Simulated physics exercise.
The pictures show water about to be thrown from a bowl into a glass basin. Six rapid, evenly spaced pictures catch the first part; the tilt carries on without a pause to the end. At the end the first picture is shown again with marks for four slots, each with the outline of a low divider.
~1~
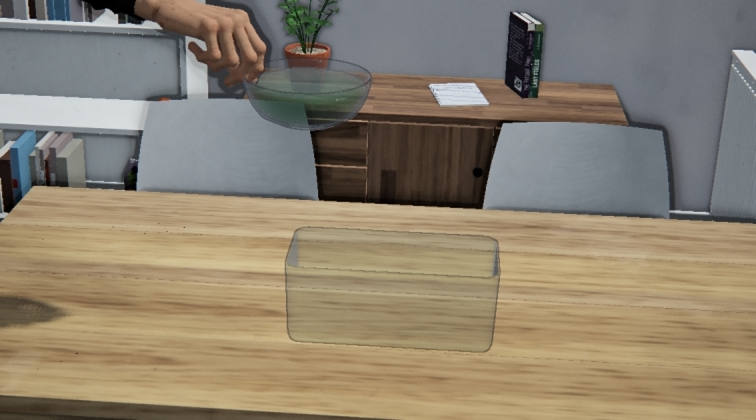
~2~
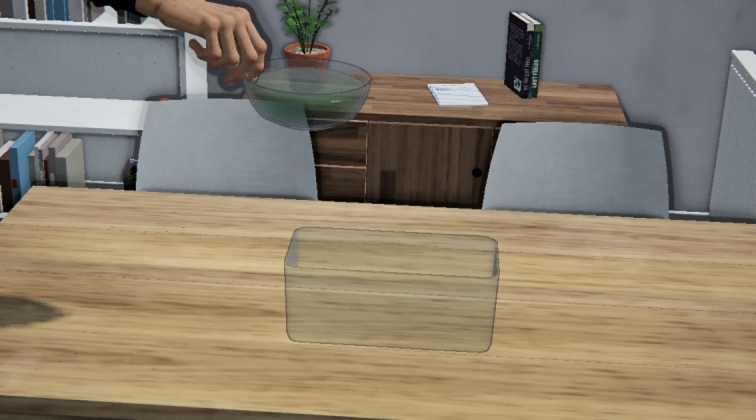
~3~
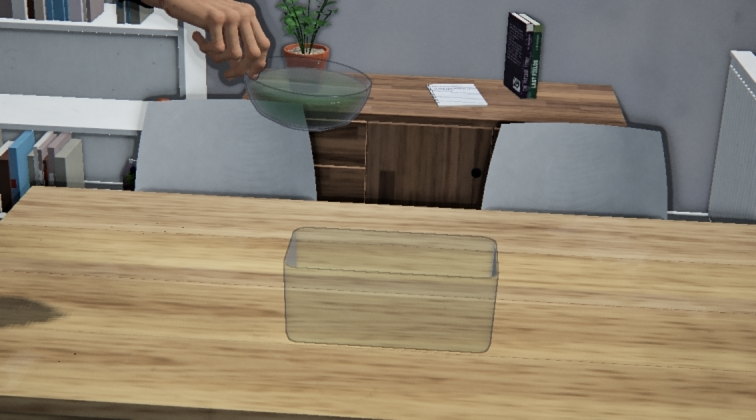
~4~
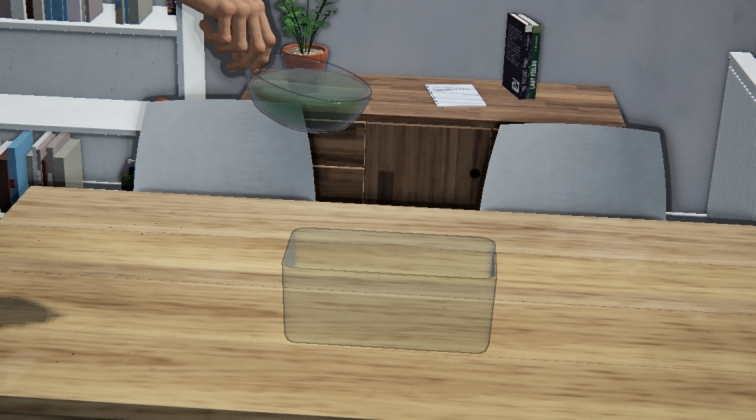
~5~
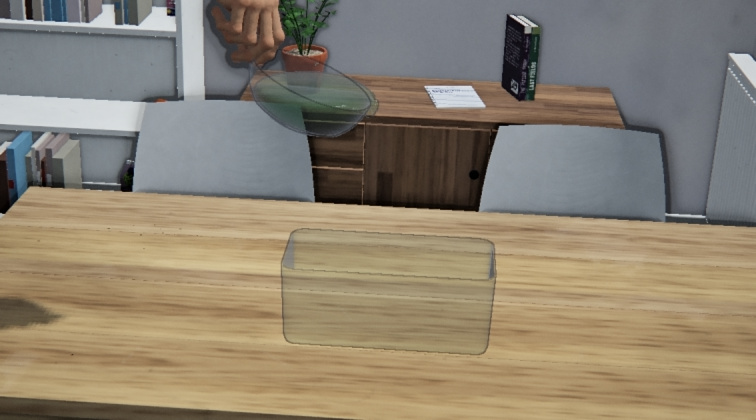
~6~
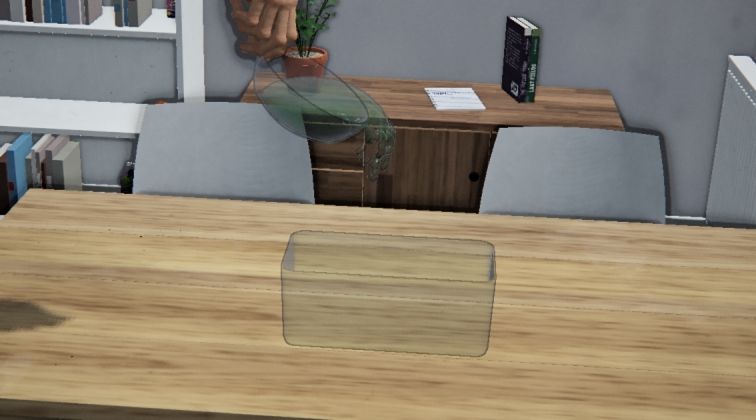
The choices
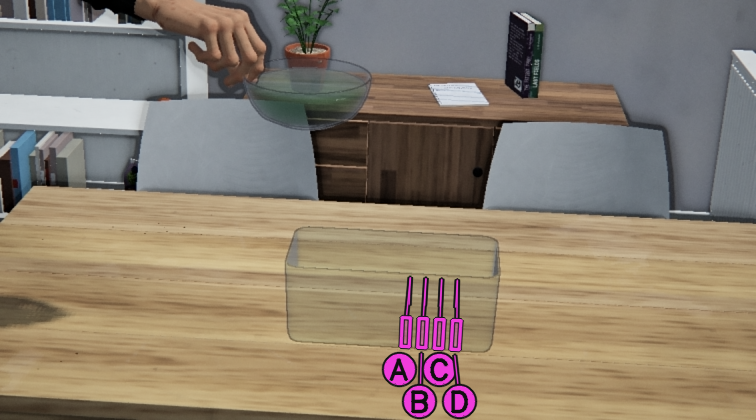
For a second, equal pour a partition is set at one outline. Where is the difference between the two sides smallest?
Use place B.
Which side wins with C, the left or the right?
The left one.
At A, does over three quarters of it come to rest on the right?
No, it does not.
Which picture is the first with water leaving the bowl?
Picture 5.
In magenta, A at (404, 352); B at (421, 353); C at (438, 354); D at (454, 355).
For place A, about 33 % ends left of the wall and 64 % right of it; 3 % is lost outside.
For place B, about 52 % ends left of the wall and 45 % right of it; 3 % is lost outside.
For place C, about 76 % ends left of the wall and 21 % right of it; 3 % is lost outside.
For place D, about 91 % ends left of the wall and 6 % right of it; 3 % is lost outside.
